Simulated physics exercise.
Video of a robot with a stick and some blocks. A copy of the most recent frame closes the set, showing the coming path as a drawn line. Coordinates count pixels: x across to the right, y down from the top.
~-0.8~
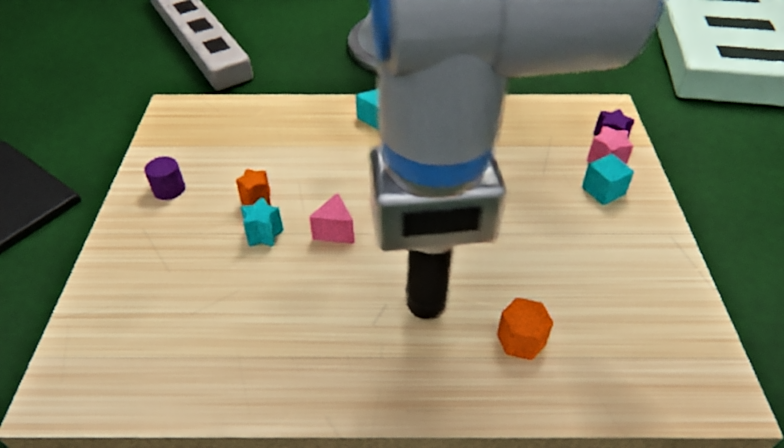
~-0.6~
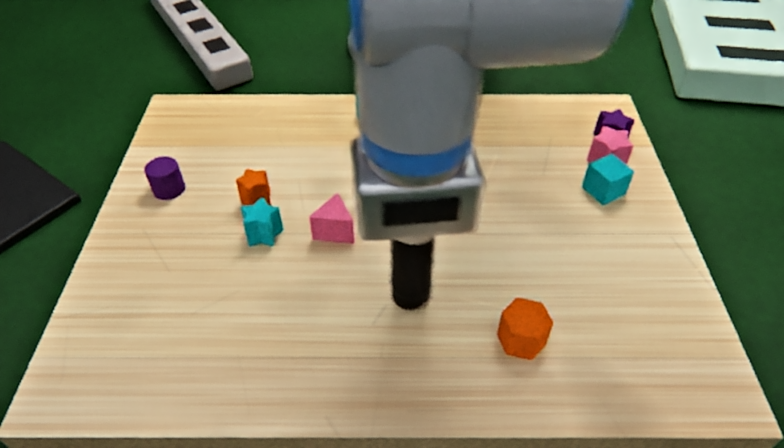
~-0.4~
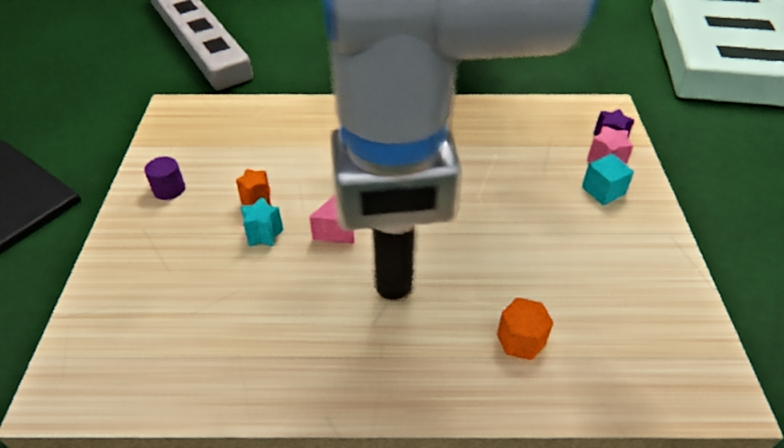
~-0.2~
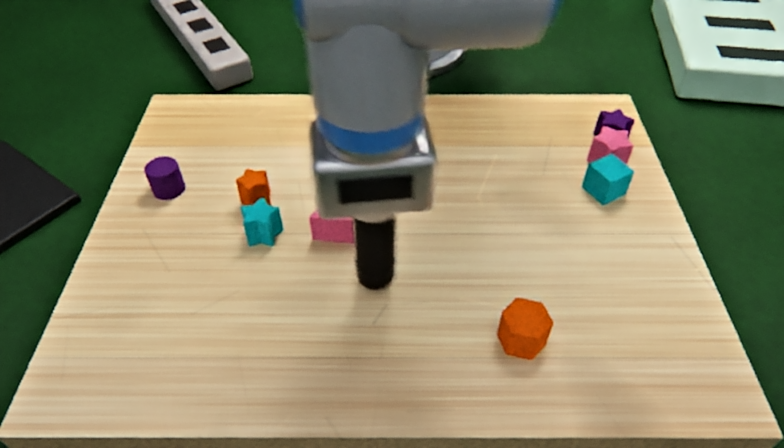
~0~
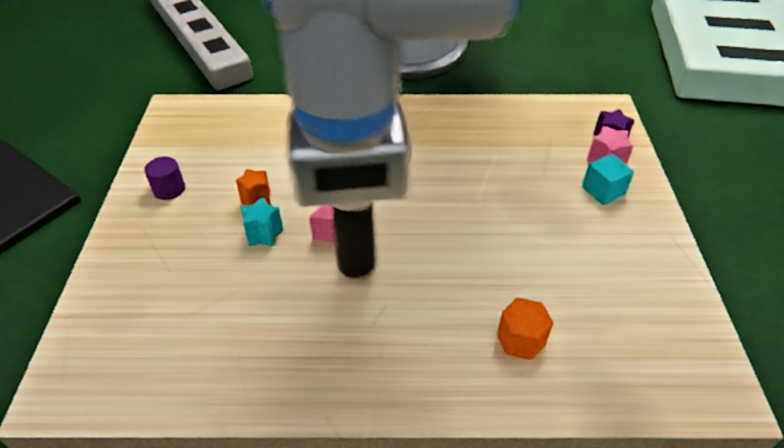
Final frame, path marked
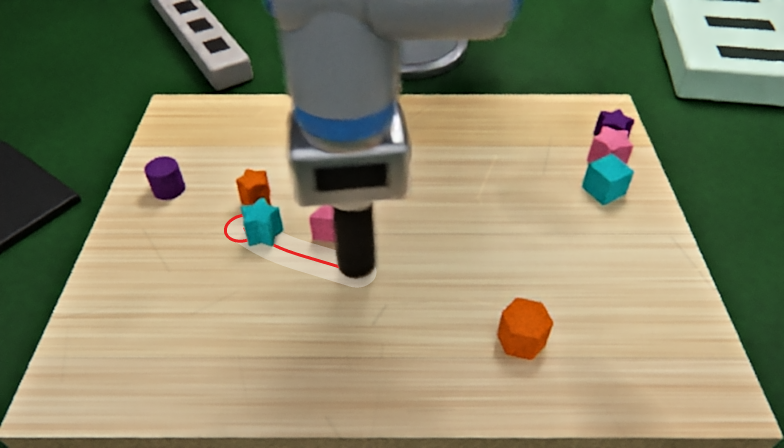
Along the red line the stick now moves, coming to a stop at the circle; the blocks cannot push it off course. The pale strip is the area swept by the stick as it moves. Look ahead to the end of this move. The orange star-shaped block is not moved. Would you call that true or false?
The statement is false.
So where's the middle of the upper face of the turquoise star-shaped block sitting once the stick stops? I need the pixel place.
At (223, 187).
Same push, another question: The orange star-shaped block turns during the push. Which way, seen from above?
The twist is clockwise.
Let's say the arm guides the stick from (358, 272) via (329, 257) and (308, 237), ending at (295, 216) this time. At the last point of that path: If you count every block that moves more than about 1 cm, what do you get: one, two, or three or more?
Answer: One block.
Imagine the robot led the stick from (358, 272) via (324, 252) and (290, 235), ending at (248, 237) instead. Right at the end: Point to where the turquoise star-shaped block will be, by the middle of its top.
Most likely (210, 211).
Path on the board, from (358, 272) through (295, 254) to (243, 228).
The first path, step by step. One third of the way, stick at (314, 252); nothing pushed yet.
Two thirds of the way, stick at (274, 239); turquoise star-shaped block at (251, 204), turned 20° clockwise.
At the end, stick at (241, 220); orange star-shaped block at (247, 170), turned 60° clockwise; turquoise star-shaped block at (223, 187), turned 35° clockwise; pink triangular piece in place.
